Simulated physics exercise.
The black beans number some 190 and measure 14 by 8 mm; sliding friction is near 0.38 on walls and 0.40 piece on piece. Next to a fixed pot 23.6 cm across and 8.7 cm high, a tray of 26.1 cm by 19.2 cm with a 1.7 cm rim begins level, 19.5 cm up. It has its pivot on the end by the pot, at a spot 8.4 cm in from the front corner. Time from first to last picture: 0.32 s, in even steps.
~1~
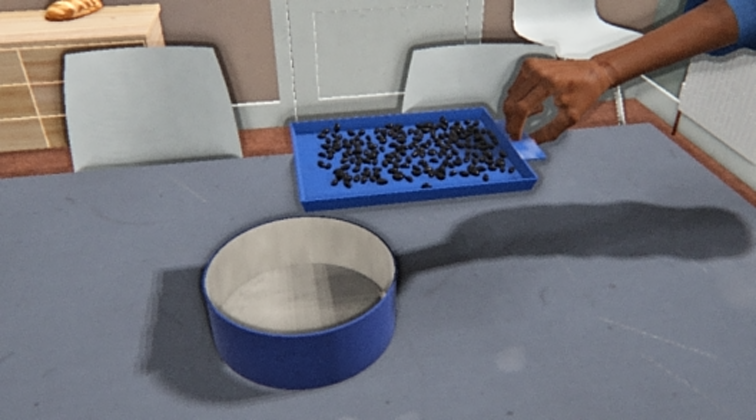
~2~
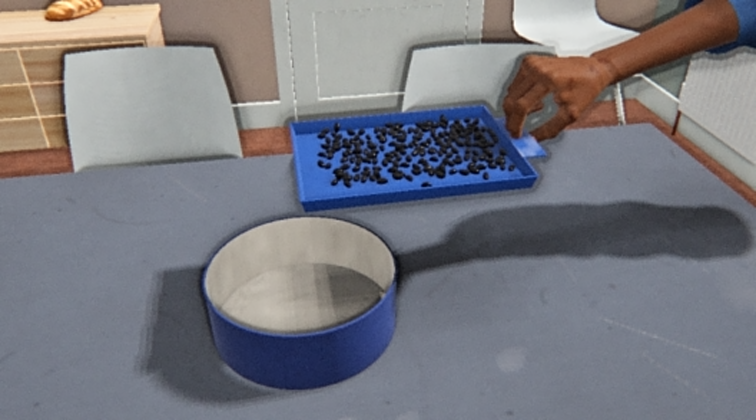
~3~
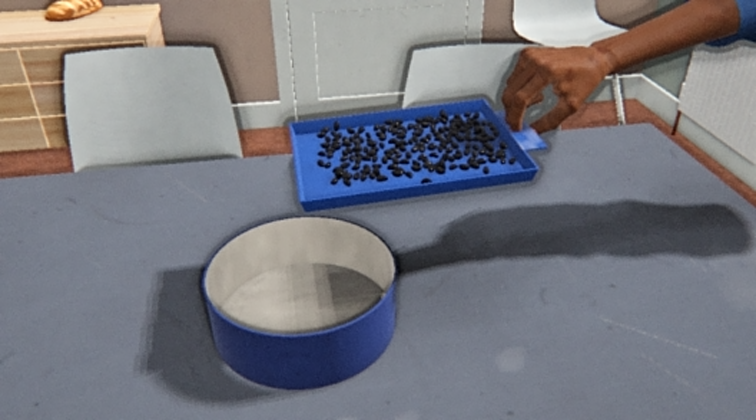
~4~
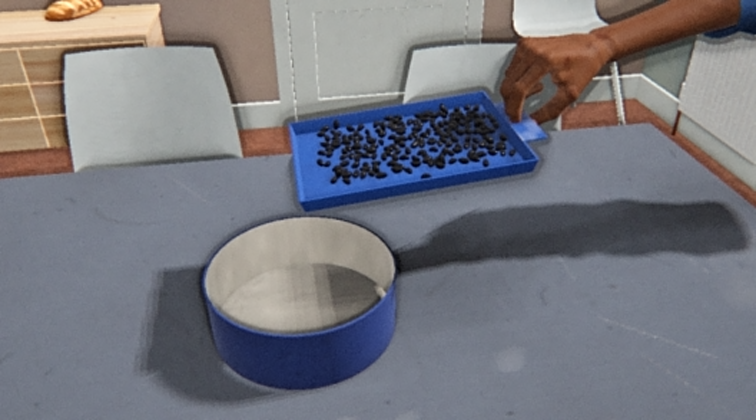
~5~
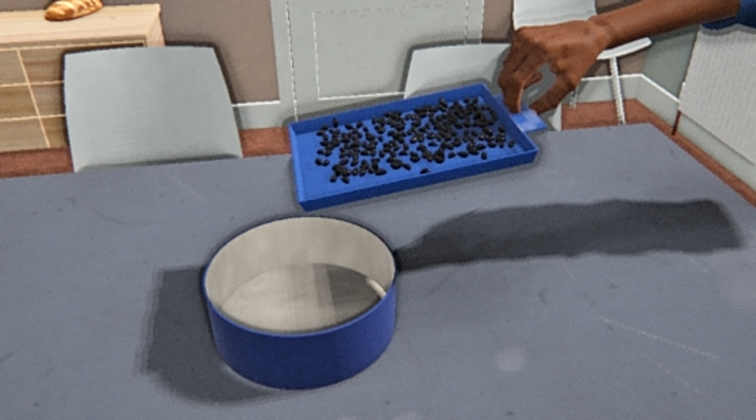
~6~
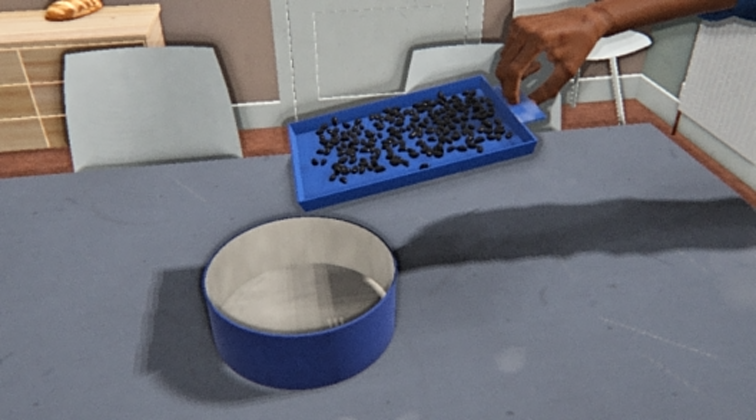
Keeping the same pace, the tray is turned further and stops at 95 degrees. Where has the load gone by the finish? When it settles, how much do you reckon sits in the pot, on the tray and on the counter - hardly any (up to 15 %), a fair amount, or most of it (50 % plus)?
I reckon pot: Most of it; tray: Hardly any; counter: A fair amount.
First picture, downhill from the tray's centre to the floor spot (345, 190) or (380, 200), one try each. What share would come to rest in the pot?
Near 100 and 95 percent, in that order.
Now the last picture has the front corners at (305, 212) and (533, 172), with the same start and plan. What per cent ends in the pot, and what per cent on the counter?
Pot 85 % / counter 15 %.
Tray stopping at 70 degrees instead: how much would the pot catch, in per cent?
Then about 40 per cent.
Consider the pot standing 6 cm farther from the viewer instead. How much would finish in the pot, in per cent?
About 95 %.
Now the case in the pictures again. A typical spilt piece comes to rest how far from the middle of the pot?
About 22 centimetres.
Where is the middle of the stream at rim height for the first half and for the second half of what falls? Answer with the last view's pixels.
Around (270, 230), then (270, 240).
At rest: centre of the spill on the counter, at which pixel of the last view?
Centre of spill: Around pixel (246, 242).
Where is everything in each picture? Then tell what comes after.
The first frame shows tray tilt 0 degrees, front corners at (305, 199) and (533, 177); middle of the pieces at (420, 150); pot at (301, 268).
The second frame shows tray tilt 1 degrees, front corners at (305, 199) and (533, 174); middle of the pieces at (420, 149).
The third frame shows tray tilt 3 degrees, front corners at (304, 199) and (533, 167); middle of the pieces at (420, 145).
The fourth frame shows tray tilt 5 degrees, front corners at (303, 199) and (533, 158), lowest corner left back; middle of the pieces at (419, 140).
The fifth frame shows tray tilt 8 degrees, front corners at (303, 199) and (532, 149), lowest corner left back; middle of the pieces at (419, 136).
The sixth frame shows tray tilt 11 degrees, front corners at (302, 199) and (531, 140), lowest corner left back; middle of the pieces at (418, 131); pot at (301, 268).
Then, 0.95 s after the last picture, tilt 50 degrees; the tray holds 100 %, the pot 0 %.
Then, 1.58 s after the last picture, tilt 76 degrees; the tray holds 75 %, the pot 10 %.
Then, 2.25 s after the last picture, tilt 95 degrees; the tray holds 0 %, the pot 70 %.
In the end, pot 70 %, tray 0 %, counter 30 %.
